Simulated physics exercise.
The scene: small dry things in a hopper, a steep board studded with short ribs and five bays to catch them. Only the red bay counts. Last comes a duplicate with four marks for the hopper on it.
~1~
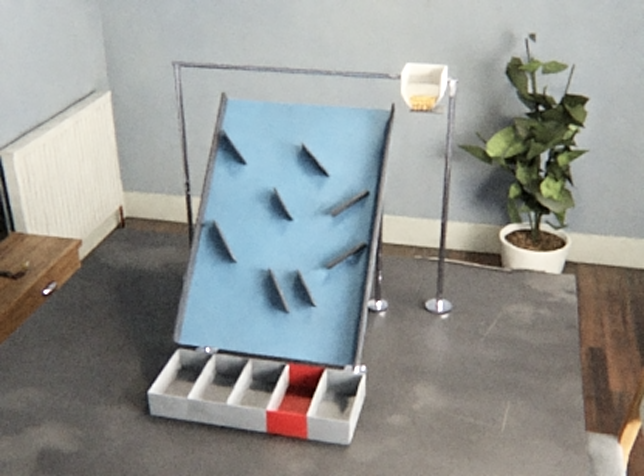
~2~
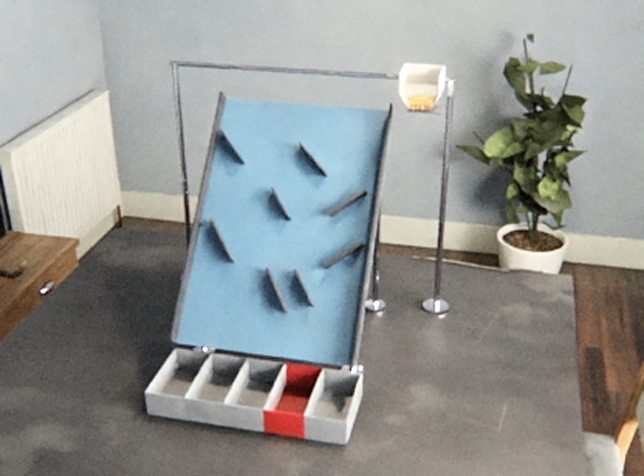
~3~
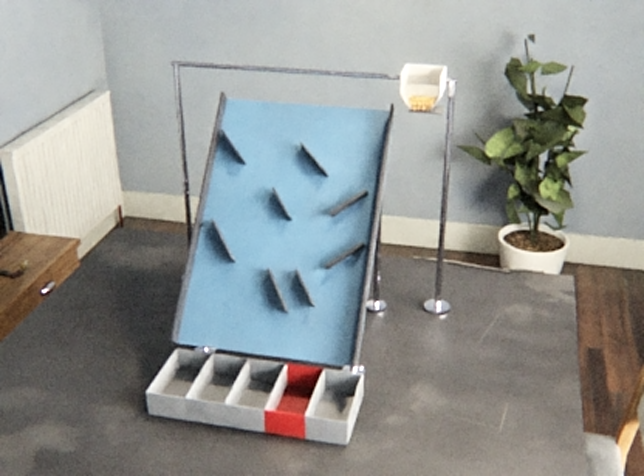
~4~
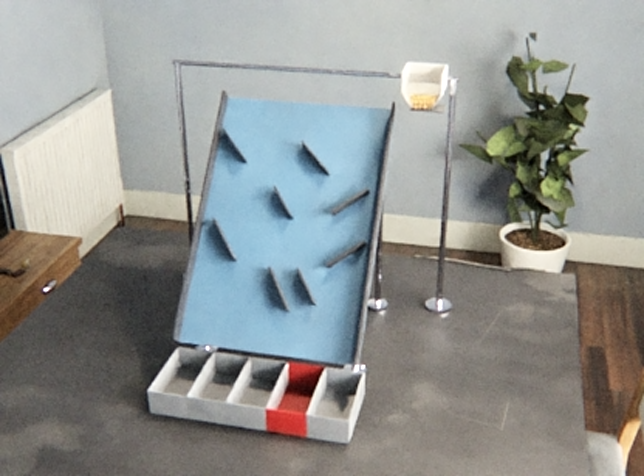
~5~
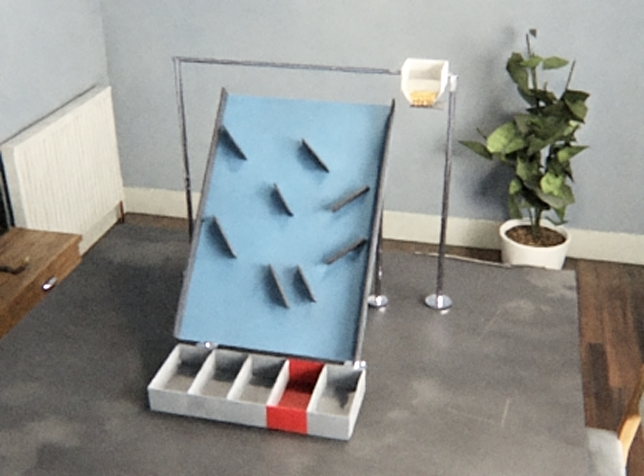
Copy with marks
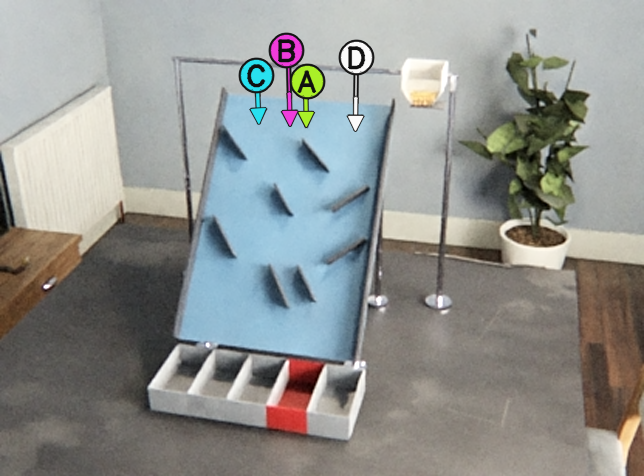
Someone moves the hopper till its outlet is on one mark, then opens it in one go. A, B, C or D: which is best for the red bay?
D is best.
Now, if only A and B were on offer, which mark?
That is mark A.
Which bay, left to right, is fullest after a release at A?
The fifth.
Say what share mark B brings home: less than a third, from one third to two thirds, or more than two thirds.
It is less than a third.
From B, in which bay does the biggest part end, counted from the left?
It is the fifth one.
On the marked copy, mark A meets the board at (306, 121); mark B meets the board at (289, 120); mark C meets the board at (258, 118); mark D meets the board at (355, 125).
If A is chosen, a small share in the red bay, the bulk in other bays, a small share outside the box.
If B is chosen, none at all in the red bay, the bulk in other bays, a small share outside the box.
If C is chosen, a small share in the red bay, close to two thirds in other bays, close to a quarter outside the box.
If D is chosen, close to half in the red bay, close to half in other bays.
